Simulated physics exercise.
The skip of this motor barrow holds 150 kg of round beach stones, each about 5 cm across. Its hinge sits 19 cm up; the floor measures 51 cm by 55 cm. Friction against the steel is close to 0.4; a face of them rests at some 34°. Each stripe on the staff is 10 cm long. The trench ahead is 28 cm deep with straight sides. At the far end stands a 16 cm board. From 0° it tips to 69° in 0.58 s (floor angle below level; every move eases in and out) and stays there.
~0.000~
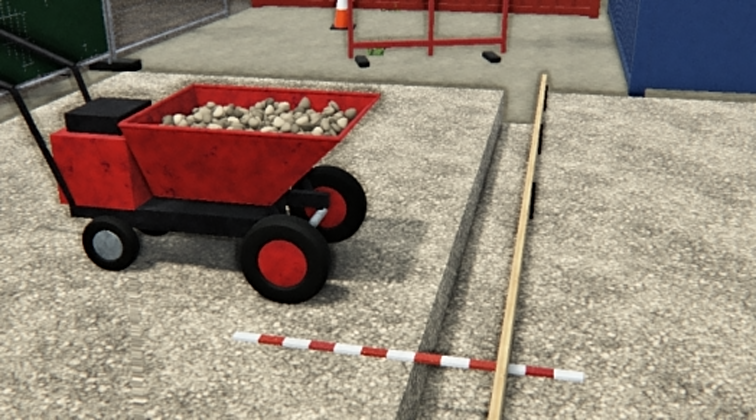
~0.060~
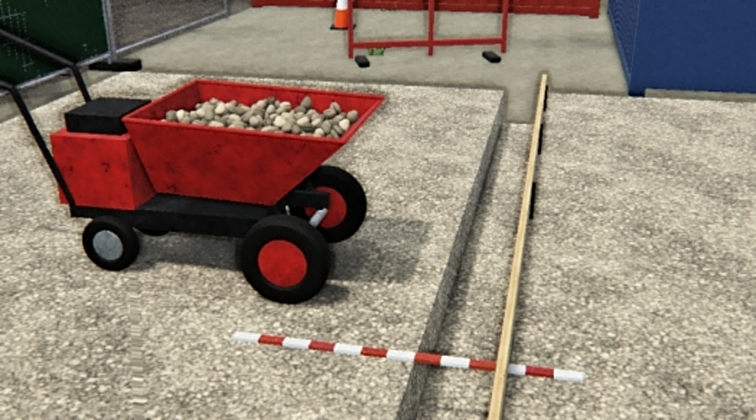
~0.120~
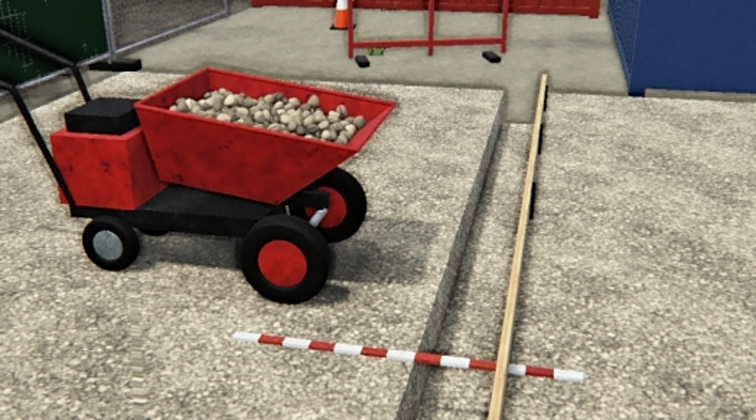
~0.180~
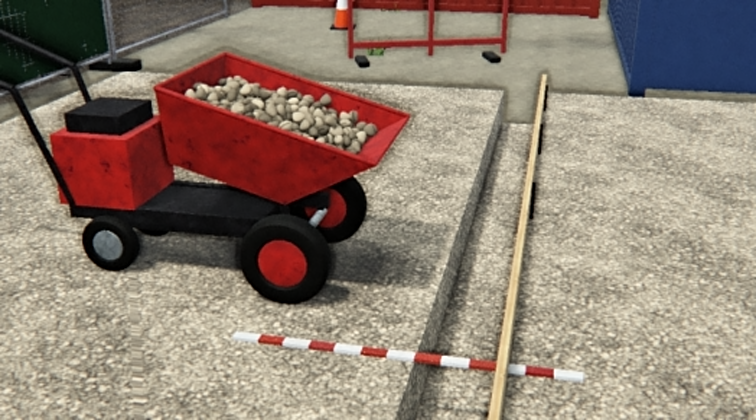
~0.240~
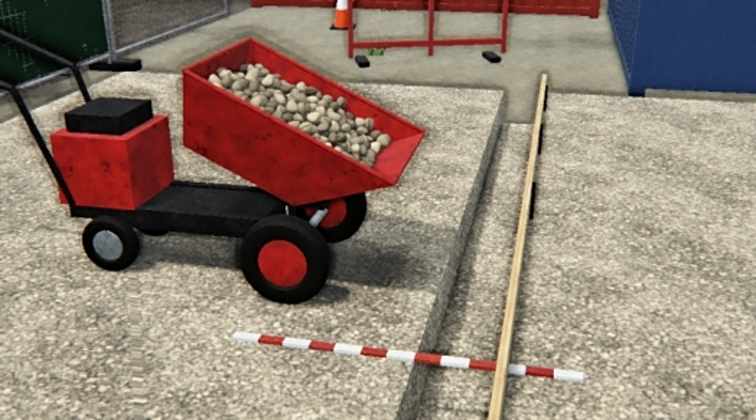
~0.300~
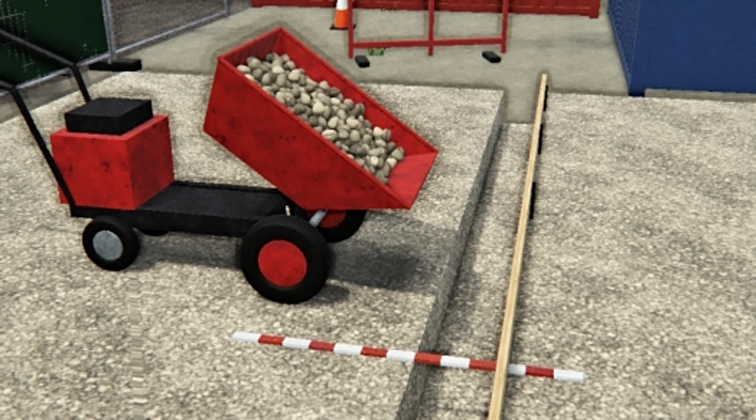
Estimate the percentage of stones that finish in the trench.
About 91 per cent.
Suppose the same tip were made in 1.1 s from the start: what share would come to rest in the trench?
In that case some 100 per cent.
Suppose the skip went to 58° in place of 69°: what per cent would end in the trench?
It would be near 85 per cent.
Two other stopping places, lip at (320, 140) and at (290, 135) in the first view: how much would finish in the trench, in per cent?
First some 100, then 85 per cent.
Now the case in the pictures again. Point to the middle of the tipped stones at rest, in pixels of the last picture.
Their middle is at about (480, 321).
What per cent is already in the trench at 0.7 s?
About 25 per cent by then.
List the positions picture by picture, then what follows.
The first picture shows lip at (340, 140), floor tilted 0°, highest stones at (279, 113).
In the second picture, the skip is at 2°, its lip at (345, 142); the top of the load is at (267, 112); the stones move at 0.5 m/s on average.
The third picture shows lip at (358, 151), floor tilted 8°, highest stones at (233, 101); the stones move at 0.9 m/s on average.
The fourth picture shows lip at (376, 165), floor tilted 16°, highest stones at (232, 88); the stones move at 1.3 m/s on average.
In the fifth picture, the skip is at 26°, its lip at (395, 184); the top of the load is at (245, 73); the stones move at 1.5 m/s on average.
In the sixth picture, the skip is at 36°, its lip at (410, 208); the top of the load is at (271, 63); the stones move at 1.6 m/s on average.
After 0.4 s the floor is at 58°; 100 % in the skip; the foremost stones are at (414, 212).
After 0.7 s the floor is at 69°; 75 % in the skip, 25 % in the trench; the foremost stones are at (509, 267).
After 1.0 s the floor is at 69°; 8 % in the skip, 84 % in the trench, 9 % past the trench; the foremost stones are at (699, 310).
After 3.0 s the floor is at 69°; 0 % in the skip, 91 % in the trench, 9 % past the trench; the foremost stones are past the picture's edge.
